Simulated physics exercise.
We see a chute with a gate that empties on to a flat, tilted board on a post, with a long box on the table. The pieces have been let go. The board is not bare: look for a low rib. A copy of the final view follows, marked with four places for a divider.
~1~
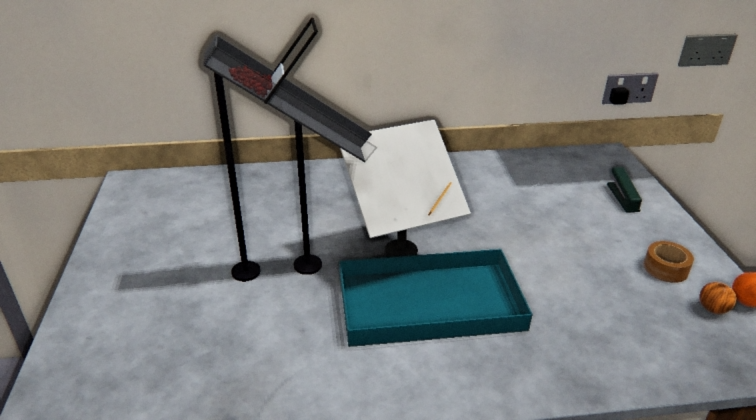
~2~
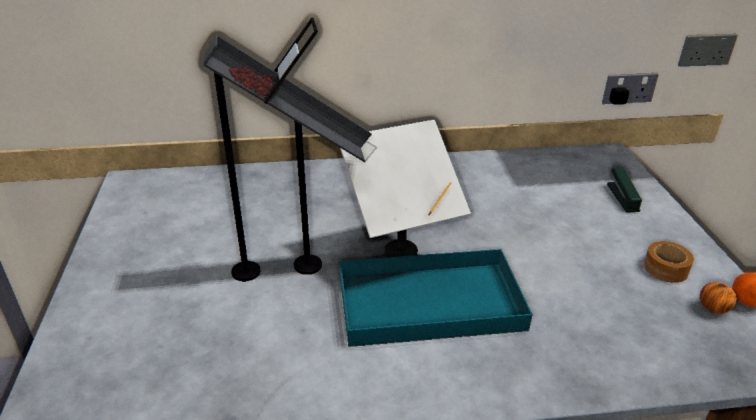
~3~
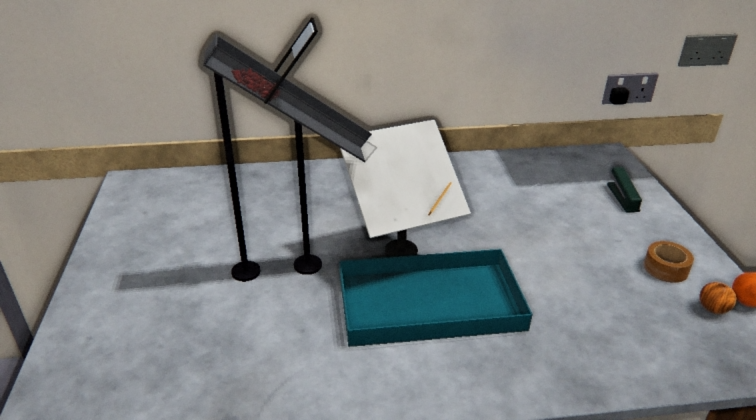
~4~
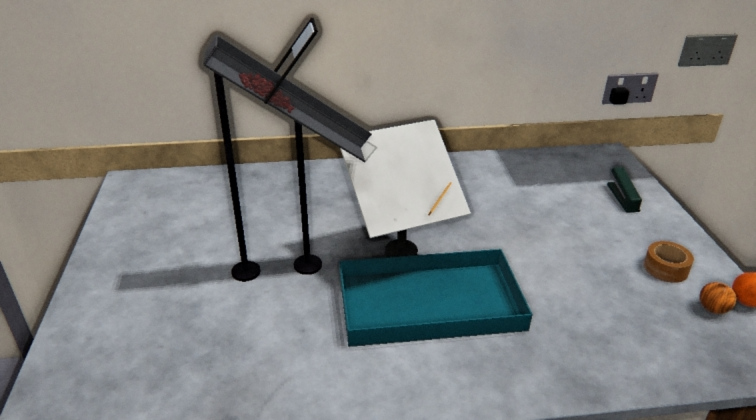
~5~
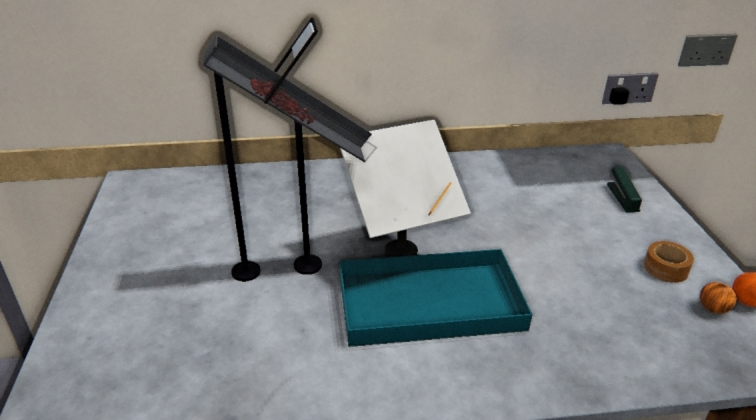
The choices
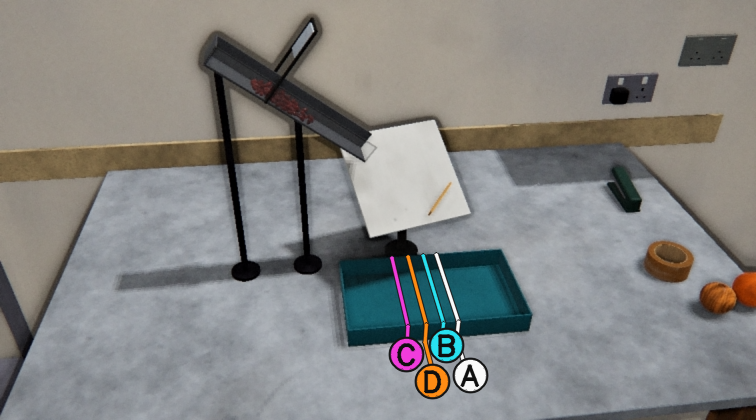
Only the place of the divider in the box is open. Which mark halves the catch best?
Go for B.
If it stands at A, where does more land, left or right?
Left.
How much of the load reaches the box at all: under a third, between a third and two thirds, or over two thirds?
About that: Over two thirds.
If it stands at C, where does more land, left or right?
More lands on the right.
On the marked copy, line A crosses the front rim at (458, 321); line B crosses the front rim at (443, 322); line C crosses the front rim at (407, 325); line D crosses the front rim at (426, 323).
For line A, of what is caught, most on the left of the divider, a small part on the right.
For line B, of what is caught, about a third on the left of the divider, about two thirds on the right.
For line C, of what is caught, none on the left of the divider, all on the right.
For line D, of what is caught, a small part on the left of the divider, nearly all on the right.
